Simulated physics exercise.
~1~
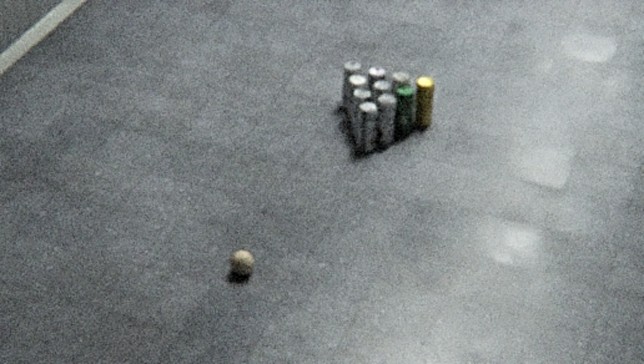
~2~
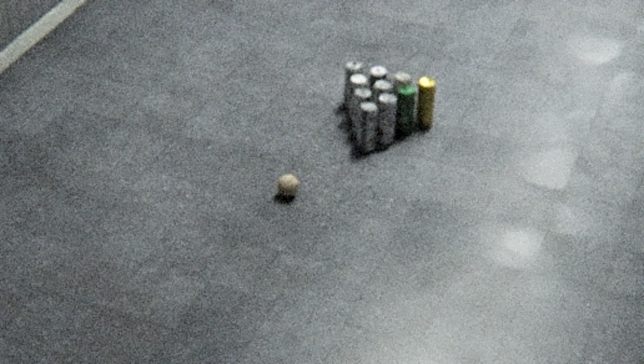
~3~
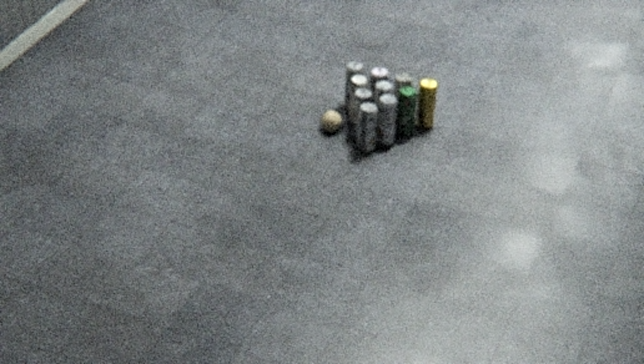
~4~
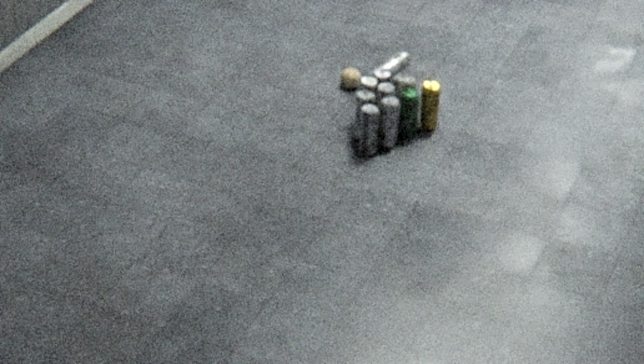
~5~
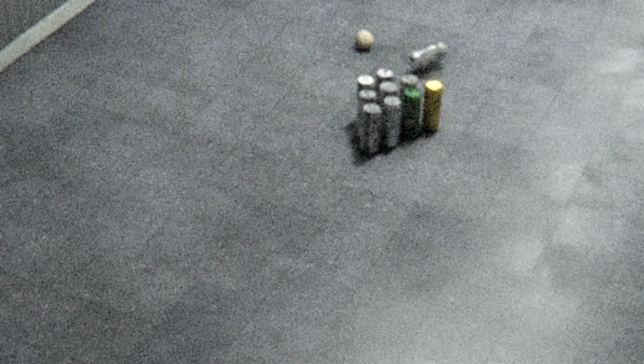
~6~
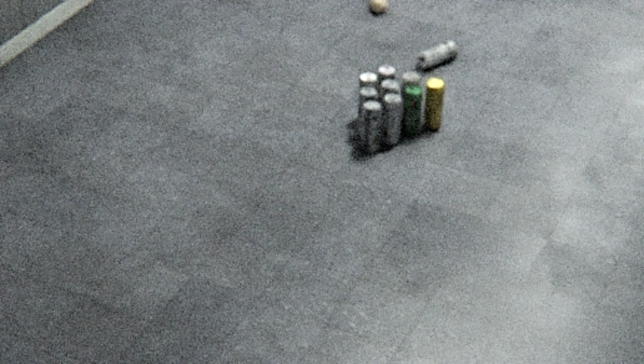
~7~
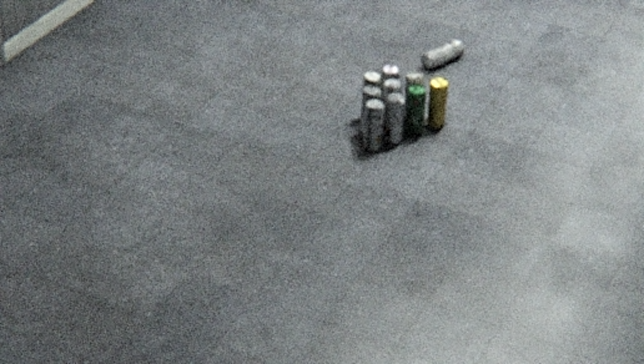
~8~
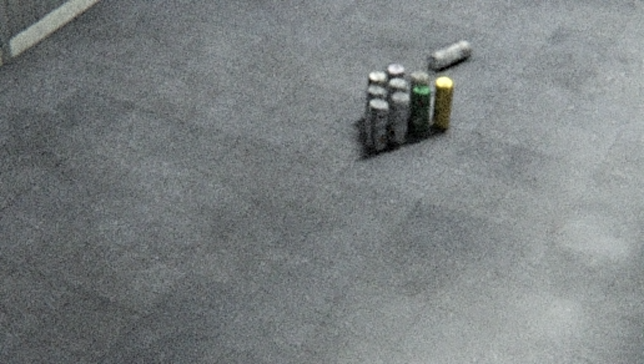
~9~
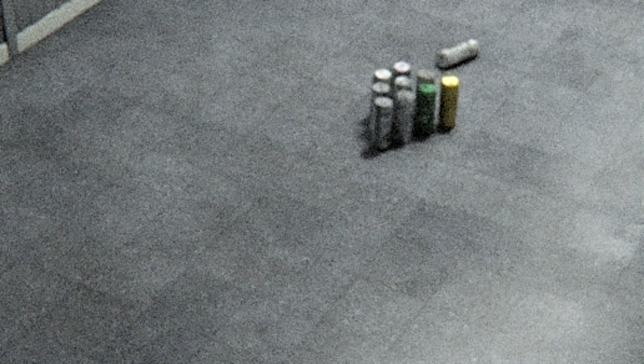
In the video, a wooden ball rolls across a grey floor toward a wedge of upright tubes, clips the left side and knocks one grey tube over, then rolls out of view, leaving the green and yellow tubes standing with the others.
